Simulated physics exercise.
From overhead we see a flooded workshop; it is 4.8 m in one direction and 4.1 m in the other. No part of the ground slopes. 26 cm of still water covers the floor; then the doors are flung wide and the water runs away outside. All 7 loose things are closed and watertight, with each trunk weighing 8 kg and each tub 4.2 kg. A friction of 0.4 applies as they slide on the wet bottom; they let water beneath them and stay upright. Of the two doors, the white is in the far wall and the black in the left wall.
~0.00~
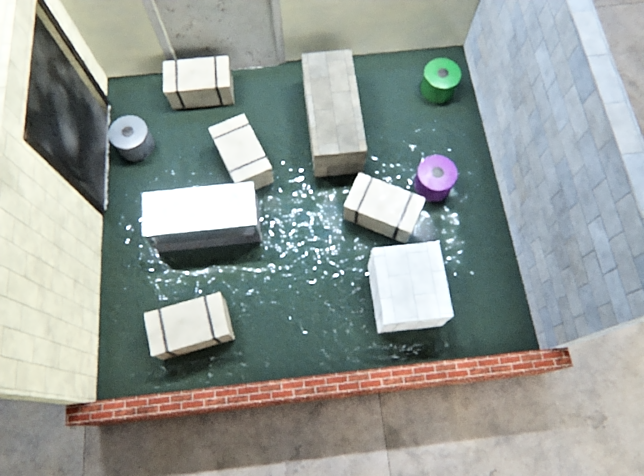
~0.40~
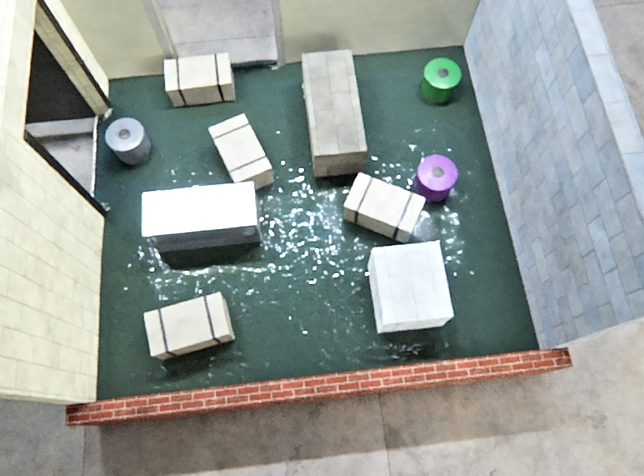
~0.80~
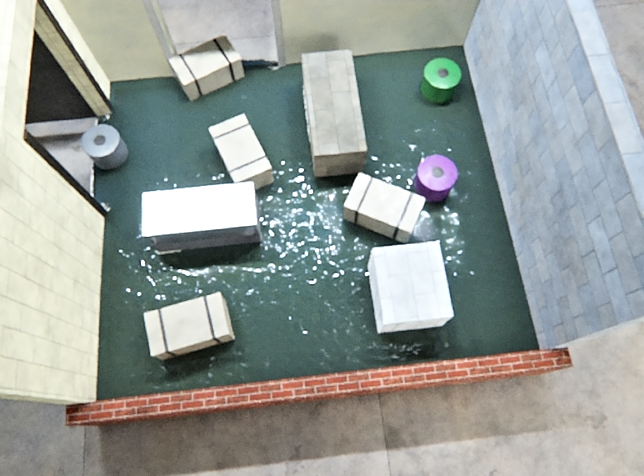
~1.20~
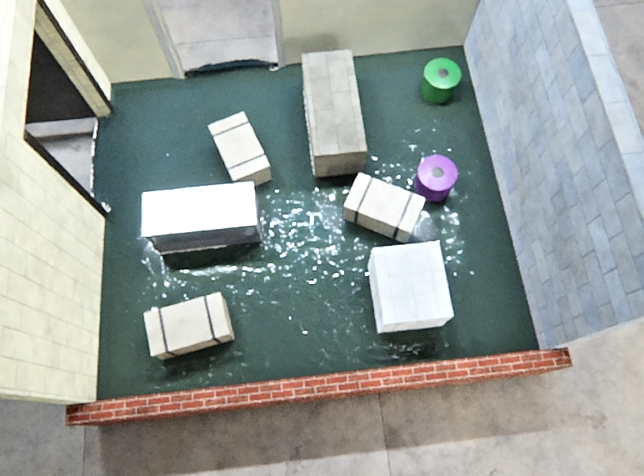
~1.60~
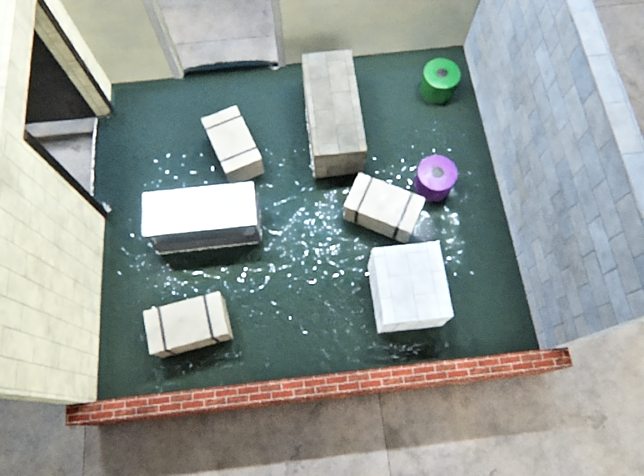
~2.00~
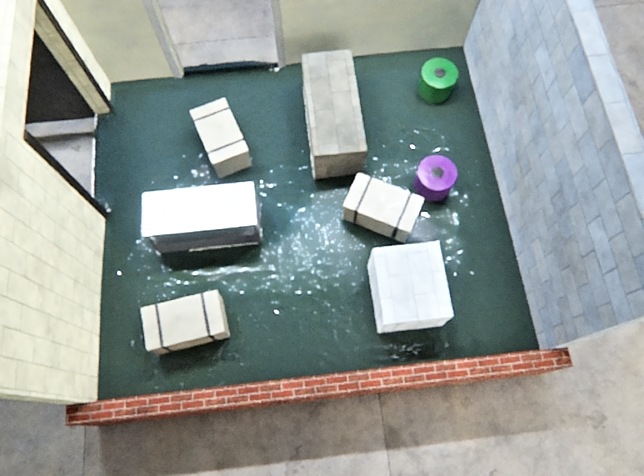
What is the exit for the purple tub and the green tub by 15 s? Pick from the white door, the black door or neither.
As for the purple tub, it's white door, and for the green tub, it's neither one.
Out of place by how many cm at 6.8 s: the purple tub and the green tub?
80 and 50 cm, roughly.
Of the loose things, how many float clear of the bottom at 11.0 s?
At that time, 4.
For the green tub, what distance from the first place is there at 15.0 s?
I'd estimate some 100 centimetres.
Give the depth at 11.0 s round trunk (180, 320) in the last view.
Depth: Near 12 cm.
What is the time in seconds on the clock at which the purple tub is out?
12.0 s.
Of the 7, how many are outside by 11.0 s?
I count 3 by that time.
After 3.0 s the purple tub is near (432, 170), 0.1 m from its start, afloat; the green tub is near (435, 70), 0.1 m from its start, afloat; 2 of 7 are out; 5 afloat.
After 6.8 s the purple tub is near (368, 192), 0.8 m from its start, afloat; the green tub is near (405, 68), 0.5 m from its start, afloat; 2 of 7 are out; 5 afloat.
After 11.0 s the purple tub is near (231, 83), 2.8 m from its start, afloat; the green tub is near (363, 59), 1.0 m from its start, afloat; 3 of 7 are out; 4 afloat.
After 15.0 s the purple tub has gone out by the white door; the green tub is near (362, 61), 1.0 m from its start, afloat; 5 of 7 are out; 2 afloat.
